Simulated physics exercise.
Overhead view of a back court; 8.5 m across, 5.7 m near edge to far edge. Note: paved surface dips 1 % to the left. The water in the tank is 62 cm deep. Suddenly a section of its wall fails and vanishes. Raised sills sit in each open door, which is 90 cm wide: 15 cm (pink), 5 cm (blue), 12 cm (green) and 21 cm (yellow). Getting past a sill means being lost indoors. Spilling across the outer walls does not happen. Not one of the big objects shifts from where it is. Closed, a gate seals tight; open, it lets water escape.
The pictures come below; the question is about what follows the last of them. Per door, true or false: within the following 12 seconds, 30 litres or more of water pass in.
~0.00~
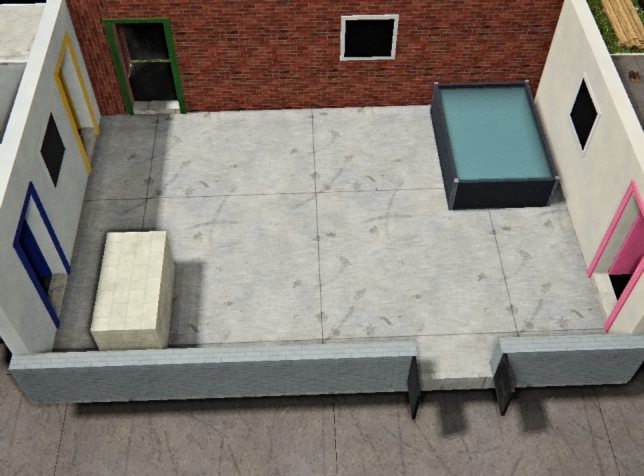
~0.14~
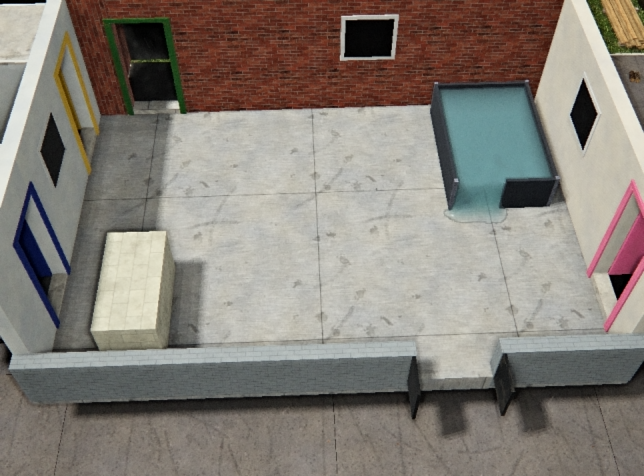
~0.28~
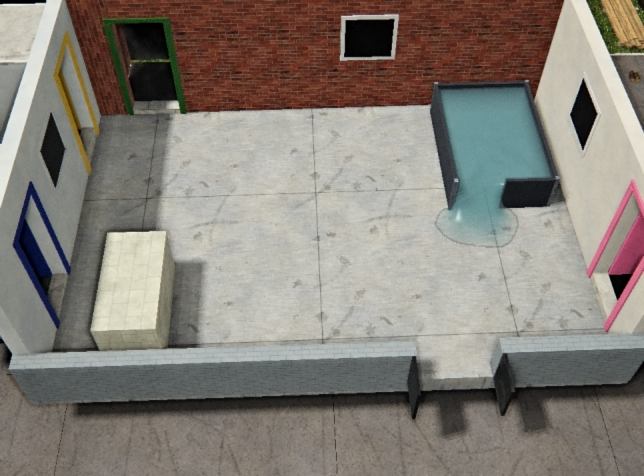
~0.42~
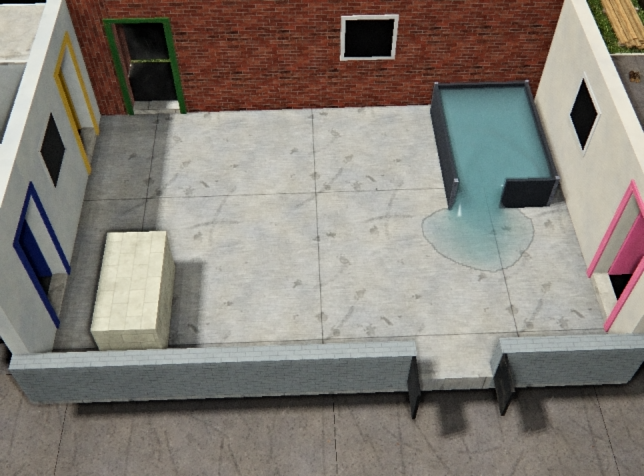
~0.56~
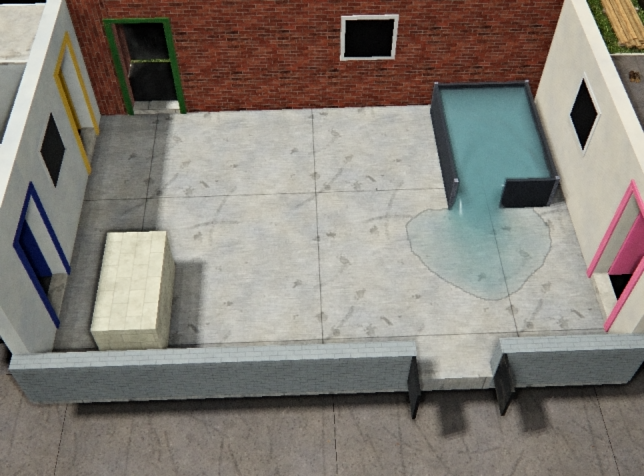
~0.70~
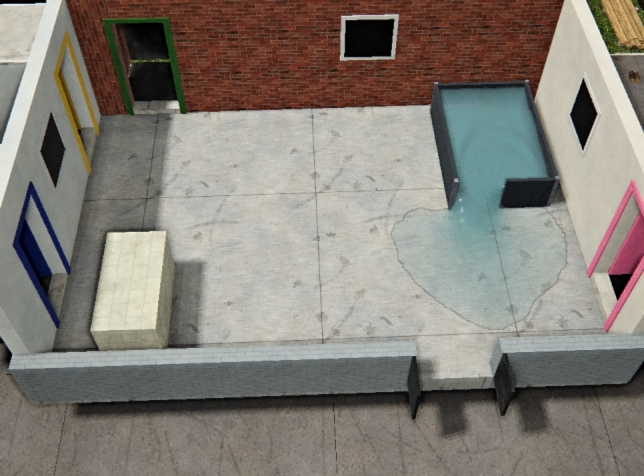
Pink door: False. Blue door: False. Green door: False. Yellow door: False.
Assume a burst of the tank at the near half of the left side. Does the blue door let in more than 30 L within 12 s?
Then the blue door ends up out of bounds.
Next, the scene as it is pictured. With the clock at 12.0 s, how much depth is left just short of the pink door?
Close to 3.0 cm of depth.
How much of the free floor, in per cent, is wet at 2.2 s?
Near 30 per cent is wet.
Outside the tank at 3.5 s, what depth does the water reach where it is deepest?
It gets to some 20 cm.
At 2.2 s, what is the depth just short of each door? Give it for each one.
Depths: Pink door 11 cm, blue door 0 cm, green door 0 cm, yellow door 0 cm.
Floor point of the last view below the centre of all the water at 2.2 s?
The water's centre sits at about (484, 200).
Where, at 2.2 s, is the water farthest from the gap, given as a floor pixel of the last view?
Somewhere around (266, 370).
After 1.4 s water covers 20 % of the floor and is deepest (35 cm) near (475, 214); pink door 5 cm at the sill, 0 L in, blue door not reached, green door not reached, yellow door not reached.
After 2.2 s water covers 30 % of the floor and is deepest (30 cm) near (590, 358); pink door 11 cm at the sill, 0 L in, blue door not reached, green door not reached, yellow door not reached.
After 3.5 s water covers 35 % of the floor and is deepest (20 cm) near (475, 214); pink door 14 cm at the sill, 2 L in, blue door not reached, green door not reached, yellow door not reached.
After 7.0 s water covers 55 % of the floor and is deepest (14 cm) near (171, 353); pink door 7 cm at the sill, 3 L in, blue door 2 cm at the sill, 0 L in, green door not reached, yellow door not reached.
After 12.0 s water covers 80 % of the floor and is deepest (10 cm) near (47, 379); pink door 3 cm at the sill, 3 L in, blue door 2 cm at the sill, 0 L in, green door 8 cm at the sill, 0 L in, yellow door 8 cm at the sill, 0 L in.
